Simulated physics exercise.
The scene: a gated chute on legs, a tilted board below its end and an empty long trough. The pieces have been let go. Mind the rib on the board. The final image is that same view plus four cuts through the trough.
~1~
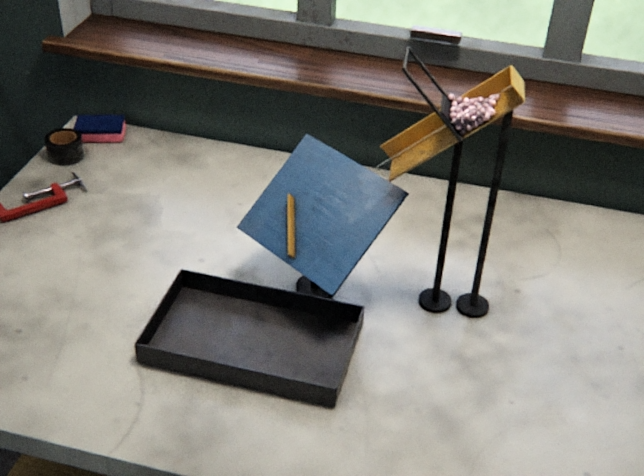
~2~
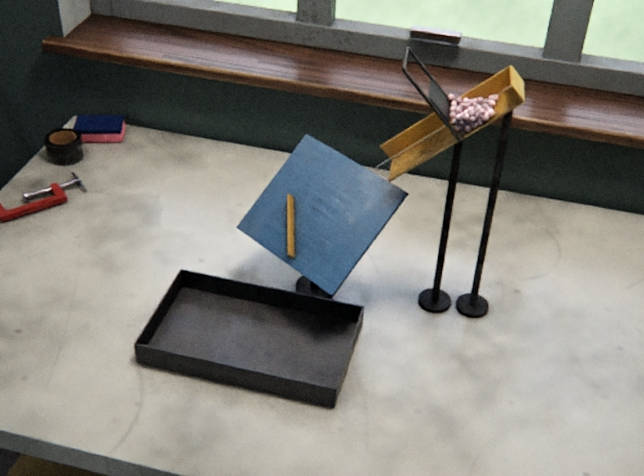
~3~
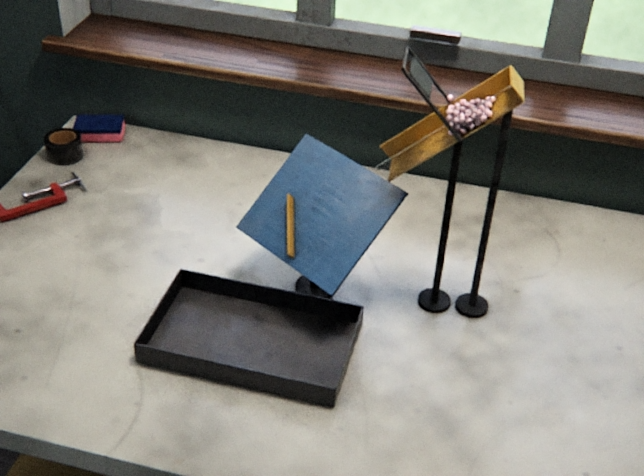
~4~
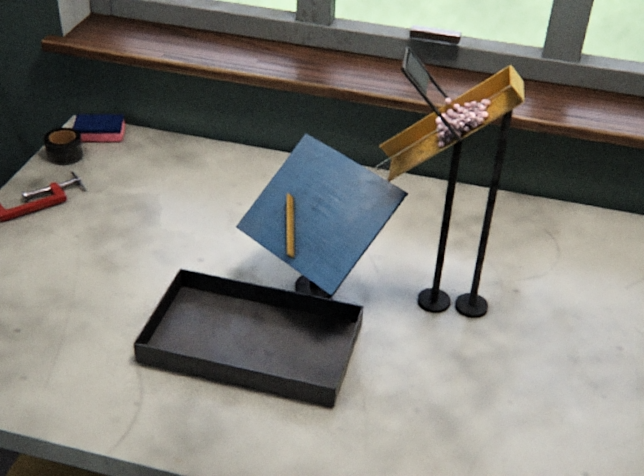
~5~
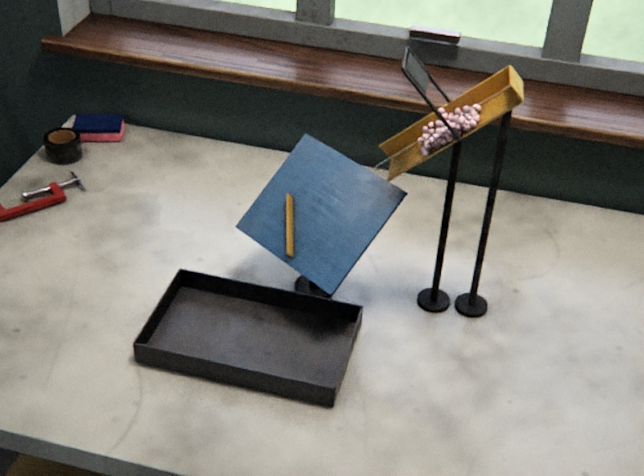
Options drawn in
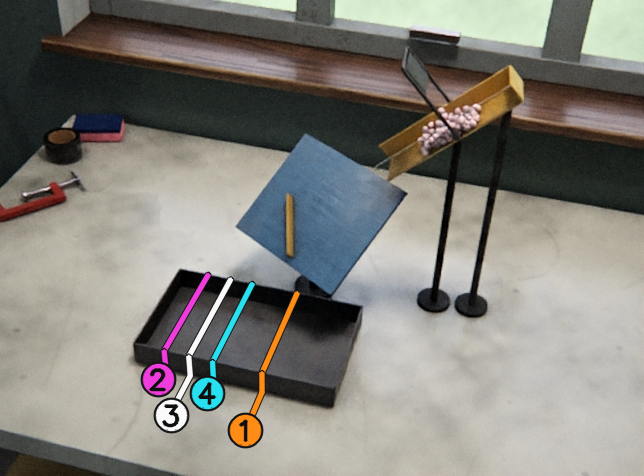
Small pale pink beads slide a short way down a sloping yellow chute on black legs, passing beneath a raised dark gate, while the tilted blue board with its yellow rib and the empty black tray below stay still.
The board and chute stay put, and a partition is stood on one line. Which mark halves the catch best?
Line 1.
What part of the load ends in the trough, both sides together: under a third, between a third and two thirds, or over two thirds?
Over two thirds.
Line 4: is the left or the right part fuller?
The right side.
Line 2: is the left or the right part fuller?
Right.
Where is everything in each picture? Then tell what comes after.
In the first frame, load behind the gate (468, 112), sugar pearls; lip of the chute (391, 171), sloping fairly steeply.
In the second frame, middle of the board (318, 211), tilted fairly steeply; middle of its low edge (282, 260); of its high edge (355, 162).
In the third frame, front corners of the trough (134, 343) and (335, 388), empty; front of the load (452, 124).
In the fourth frame, middle of the load (461, 117); its front (441, 133), roughly a quarter of the way to the lip; rib from (288, 194) to (288, 254).
In the fifth frame, middle of the load (451, 125); its front (423, 147), roughly half of the way to the lip.
On the marked copy, line 1 crosses the front rim at (262, 372); line 2 crosses the front rim at (164, 350); line 3 crosses the front rim at (189, 355); line 4 crosses the front rim at (212, 361).
For line 1, of what is caught, roughly half on the left of the divider, roughly half on the right.
For line 2, of what is caught, just a few on the left of the divider, almost all on the right.
For line 3, of what is caught, about a tenth on the left of the divider, almost all on the right.
For line 4, of what is caught, about a tenth on the left of the divider, almost all on the right.
